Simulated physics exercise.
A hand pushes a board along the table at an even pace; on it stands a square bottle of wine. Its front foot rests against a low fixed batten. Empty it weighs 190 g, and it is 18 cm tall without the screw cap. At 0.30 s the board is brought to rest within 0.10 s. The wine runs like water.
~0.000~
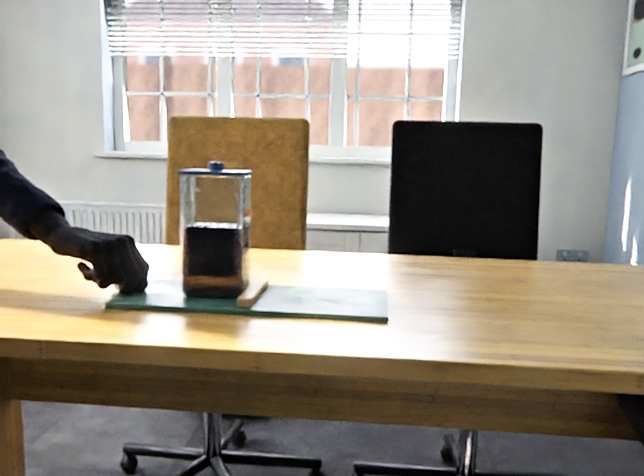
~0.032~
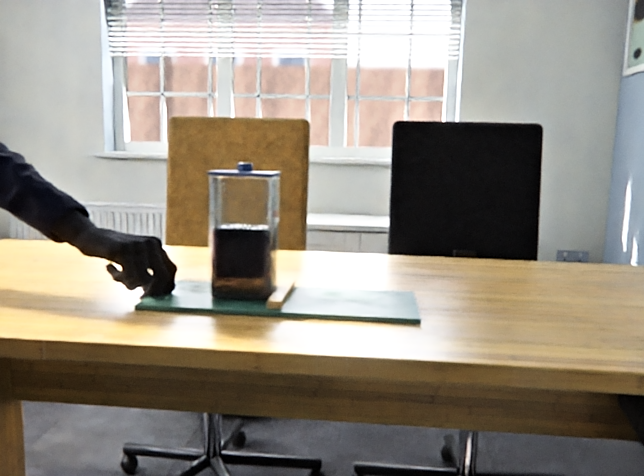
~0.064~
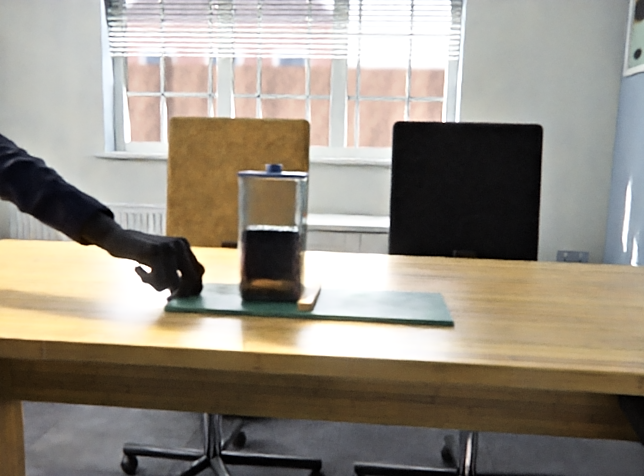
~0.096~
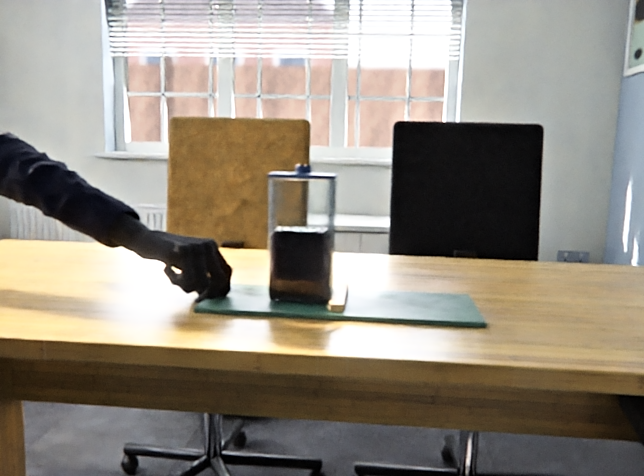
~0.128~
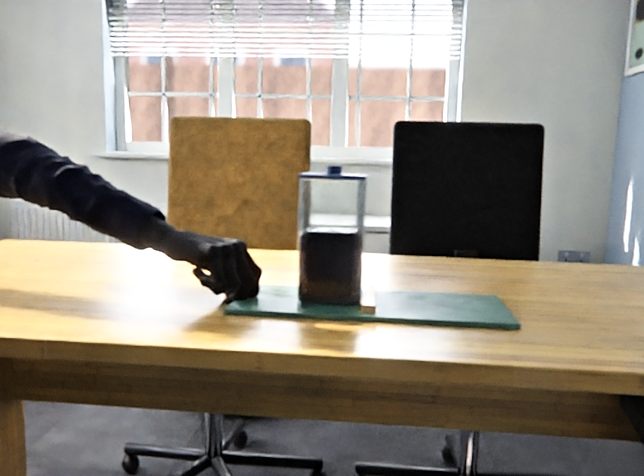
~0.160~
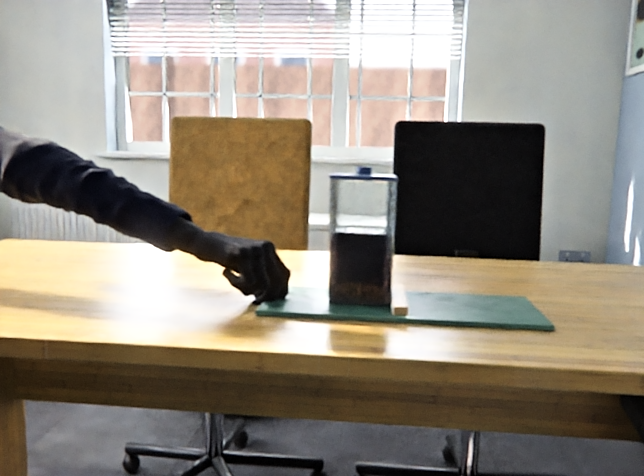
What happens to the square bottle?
The square bottle falls.
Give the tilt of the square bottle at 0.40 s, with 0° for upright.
It is at some 16°.
Then, 0.40 s in, the board moves at 0.00 m/s; the square bottle leans 15°.
Then, 0.52 s in, the square bottle leans 50°.
Then, 0.68 s in, the square bottle lies on its side.
Then, 0.90 s in, the square bottle lies on its side.
Finally, the square bottle lies on its side.
